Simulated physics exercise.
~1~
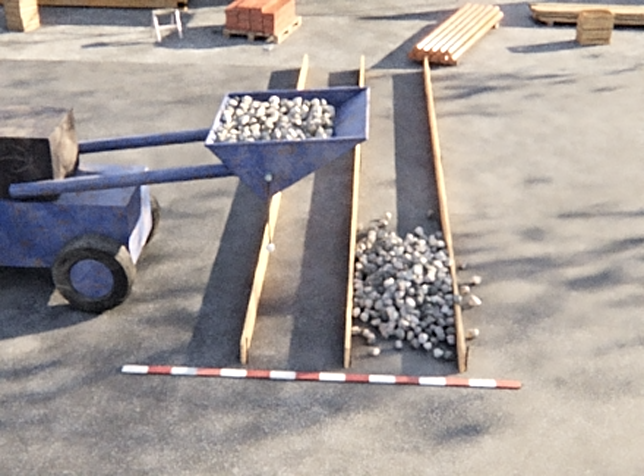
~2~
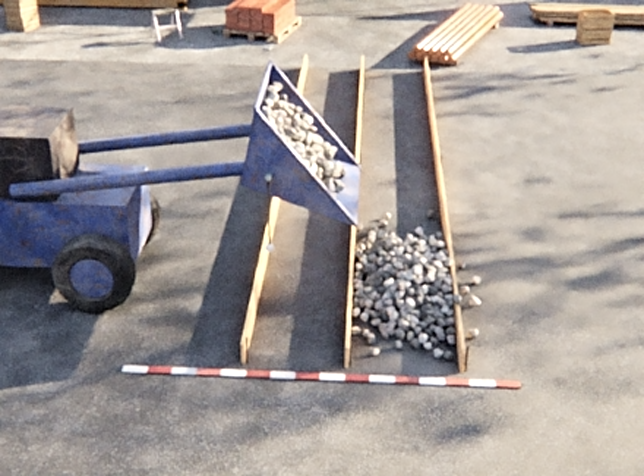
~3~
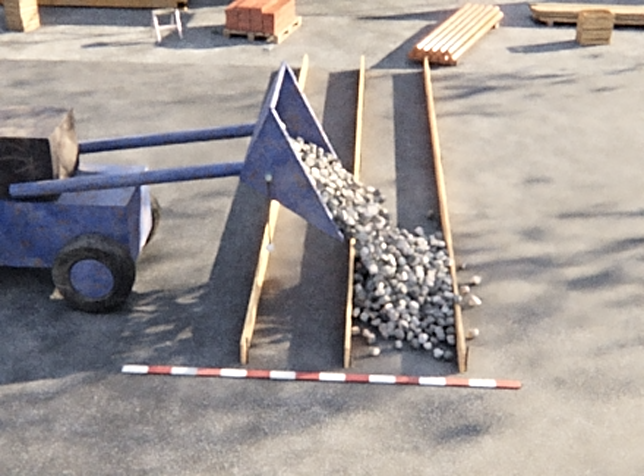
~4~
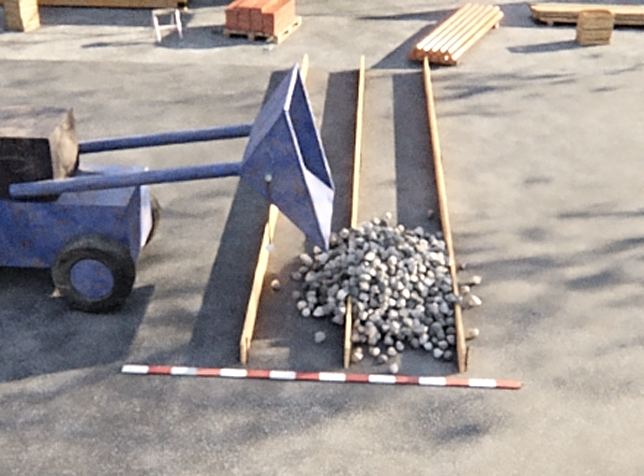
A blue loader tips its bucket and pours grey stones onto the pile between wooden planks.
